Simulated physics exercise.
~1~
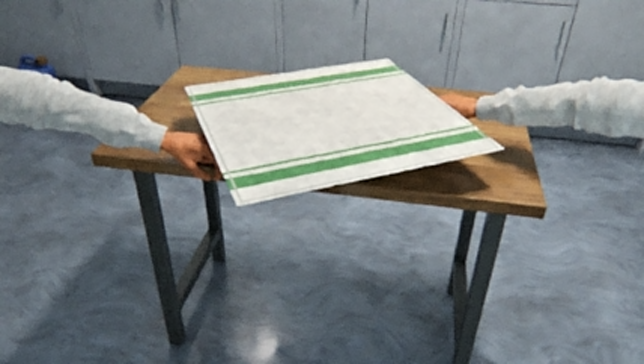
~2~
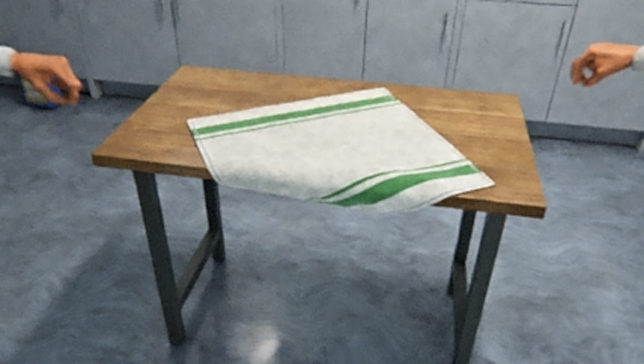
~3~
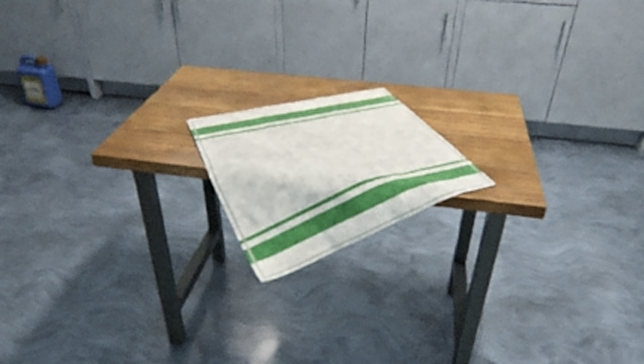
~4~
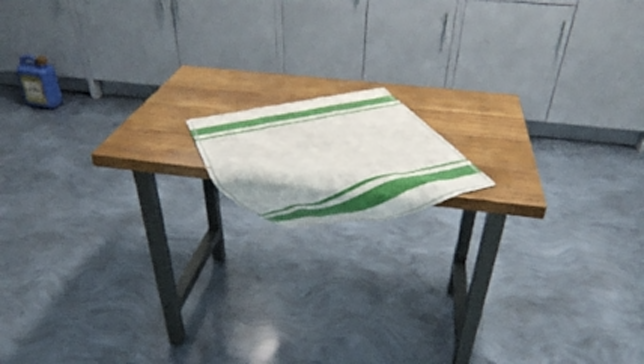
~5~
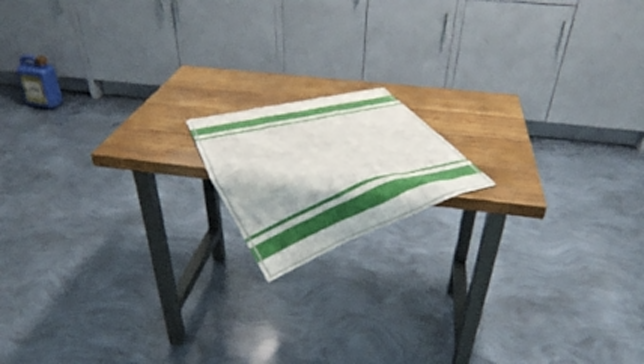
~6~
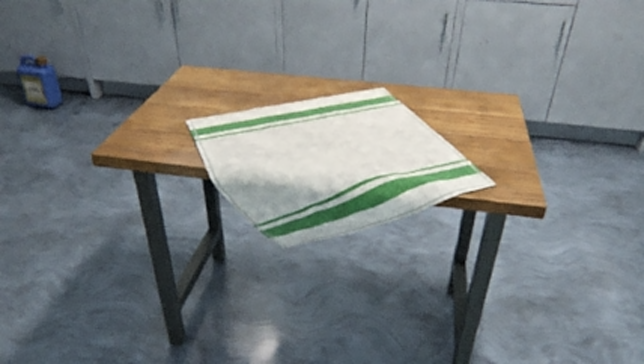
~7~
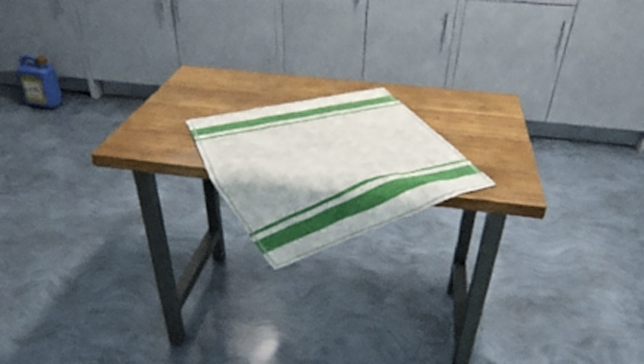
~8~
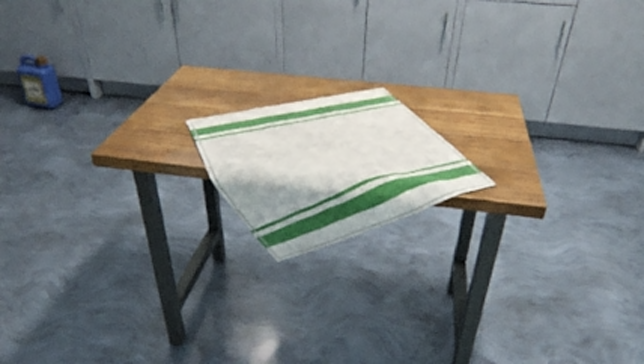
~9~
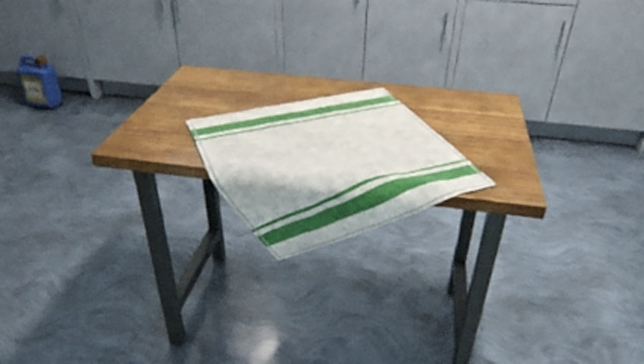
A white tea towel with green stripes is held out flat by two hands in white sleeves above a brown wooden table with dark metal legs. The still view looks down from the front at a grey floor, with pale cabinets behind and a blue container at the back left. The hands let go and draw apart, and the towel drops onto the tabletop as they leave at either side. Its front corner hangs over the near edge, swinging down and up in shrinking sways. Finally it settles, draped partly over the edge and still on the table.
